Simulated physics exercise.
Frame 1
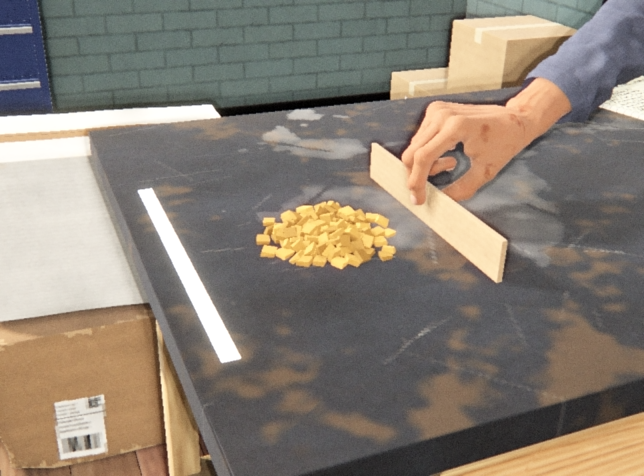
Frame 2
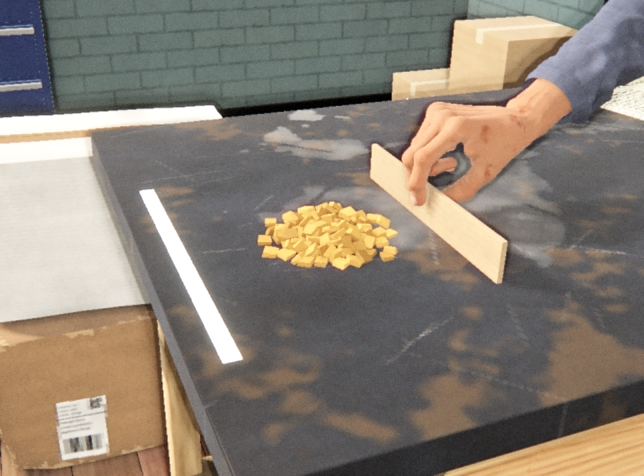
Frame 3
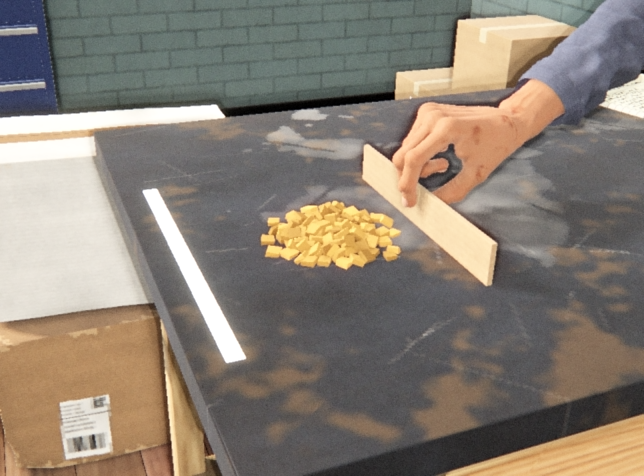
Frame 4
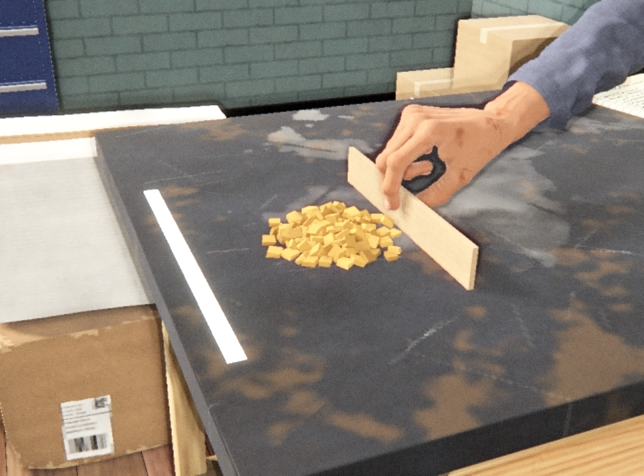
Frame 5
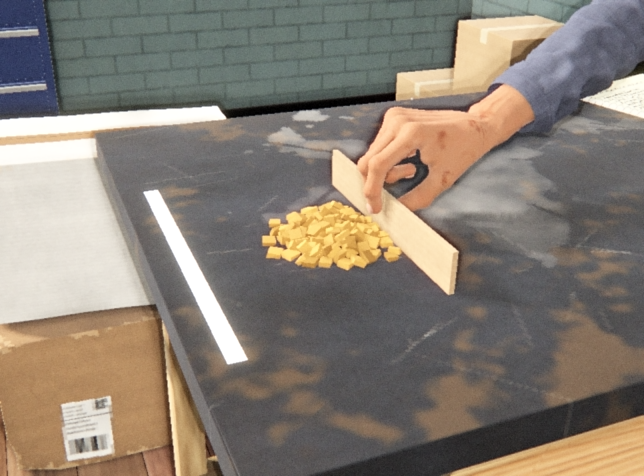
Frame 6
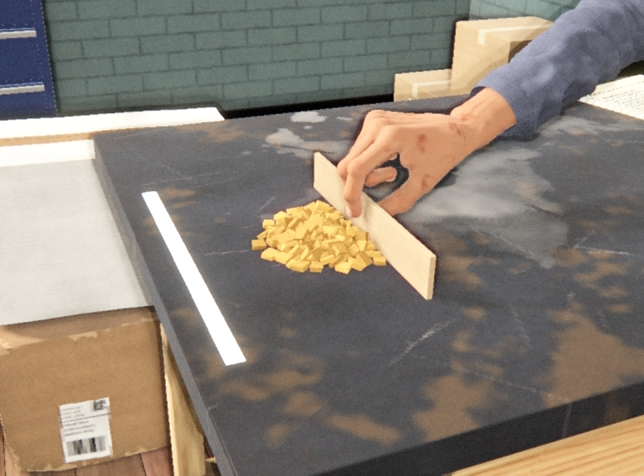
A hand held a thin piece of card still on a dark, blotchy table, then slid it left into a heap of small yellow squares, pushing them a little toward a white tape strip.
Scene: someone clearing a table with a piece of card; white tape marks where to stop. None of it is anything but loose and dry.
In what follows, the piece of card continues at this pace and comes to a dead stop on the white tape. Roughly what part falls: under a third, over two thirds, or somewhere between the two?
I'd guess the spill tops two thirds of the heap.
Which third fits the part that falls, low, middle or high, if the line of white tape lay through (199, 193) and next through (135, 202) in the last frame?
For the first line it's under a third, and for the second it's over two thirds.
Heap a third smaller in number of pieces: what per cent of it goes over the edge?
About 70 %.
Soon after the last picture, piece of card still moving, near (272, 212); heap all on the table, its front near (169, 259).
A little later, piece of card stopped at the white tape; heap most over the edge.
At rest, piece of card stopped at the white tape; heap most over the edge.
